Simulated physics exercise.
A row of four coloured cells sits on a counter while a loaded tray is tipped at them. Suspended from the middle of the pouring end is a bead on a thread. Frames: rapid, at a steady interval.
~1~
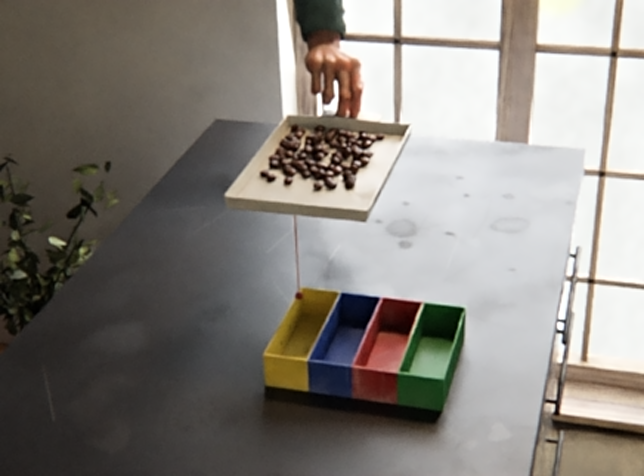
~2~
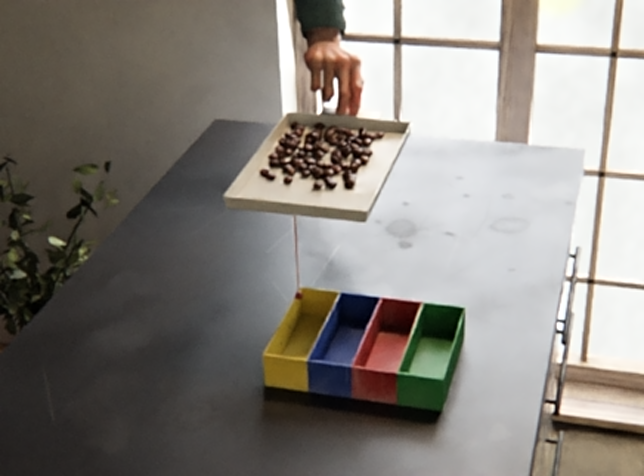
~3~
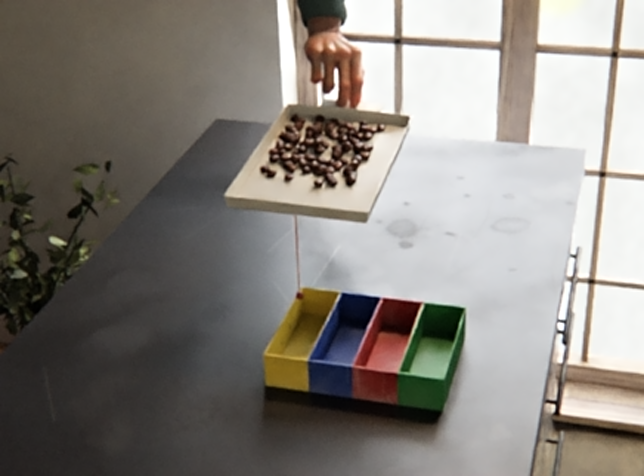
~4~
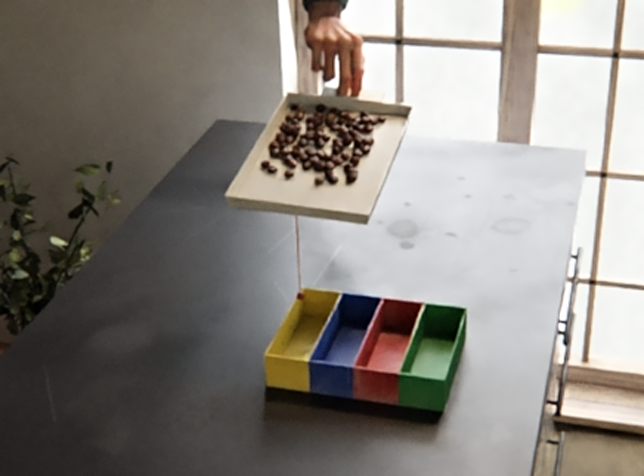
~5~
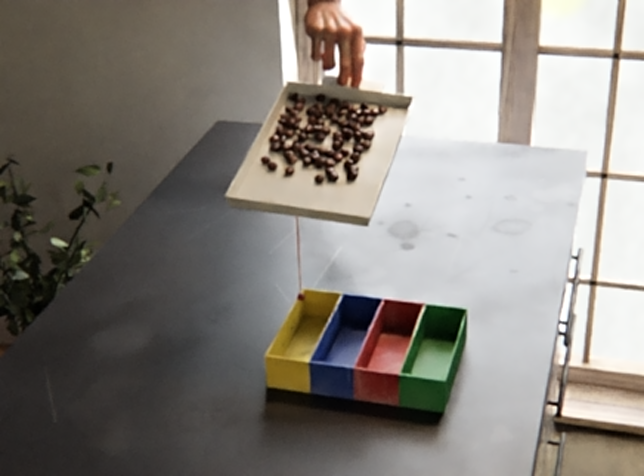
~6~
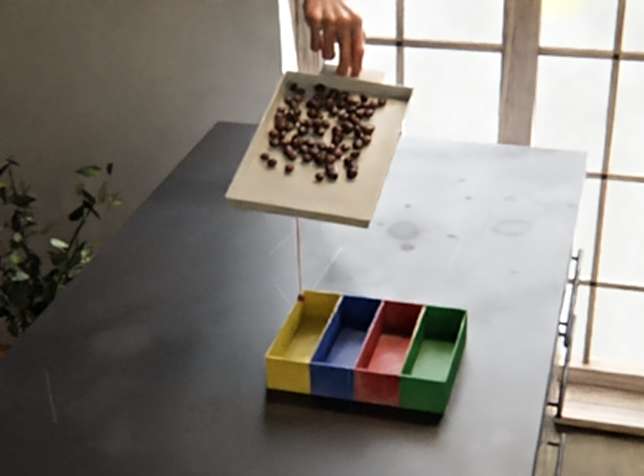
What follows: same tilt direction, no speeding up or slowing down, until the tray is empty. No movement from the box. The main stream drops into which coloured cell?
It drops into the blue cell.
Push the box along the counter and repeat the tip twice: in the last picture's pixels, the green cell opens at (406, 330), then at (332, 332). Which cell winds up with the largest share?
That red cell, then the green cell.
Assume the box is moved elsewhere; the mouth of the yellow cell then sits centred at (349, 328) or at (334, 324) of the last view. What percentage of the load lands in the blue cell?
In order: 10 percent and 30 percent.
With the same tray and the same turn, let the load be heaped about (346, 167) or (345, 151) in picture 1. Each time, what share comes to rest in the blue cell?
In order, 50 per cent then 50 per cent.
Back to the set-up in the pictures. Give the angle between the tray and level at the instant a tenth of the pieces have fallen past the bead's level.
I'd put it at about 70 degrees.
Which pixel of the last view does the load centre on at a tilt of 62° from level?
(325, 207).
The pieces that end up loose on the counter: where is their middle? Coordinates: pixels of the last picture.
(231, 392), about.
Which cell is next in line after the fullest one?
Second best is yellow.
Shortly afterwards, tray tipped steeply; all but a few on the tray; a little falling or outside the box.
Next, tray tipped past a quarter turn; near a quarter on the tray; near a quarter in the blue cell; a little in the yellow cell; a little in the red cell; near a quarter falling or outside the box.
Some moments later, tray tipped past a quarter turn; near half in the blue cell; near a quarter in the yellow cell; a little in the red cell; near a quarter falling or outside the box.
In the end, tray tipped past a quarter turn; near half in the blue cell; near a quarter in the yellow cell; a little in the red cell; none at all in the green cell; near a quarter outside the box.
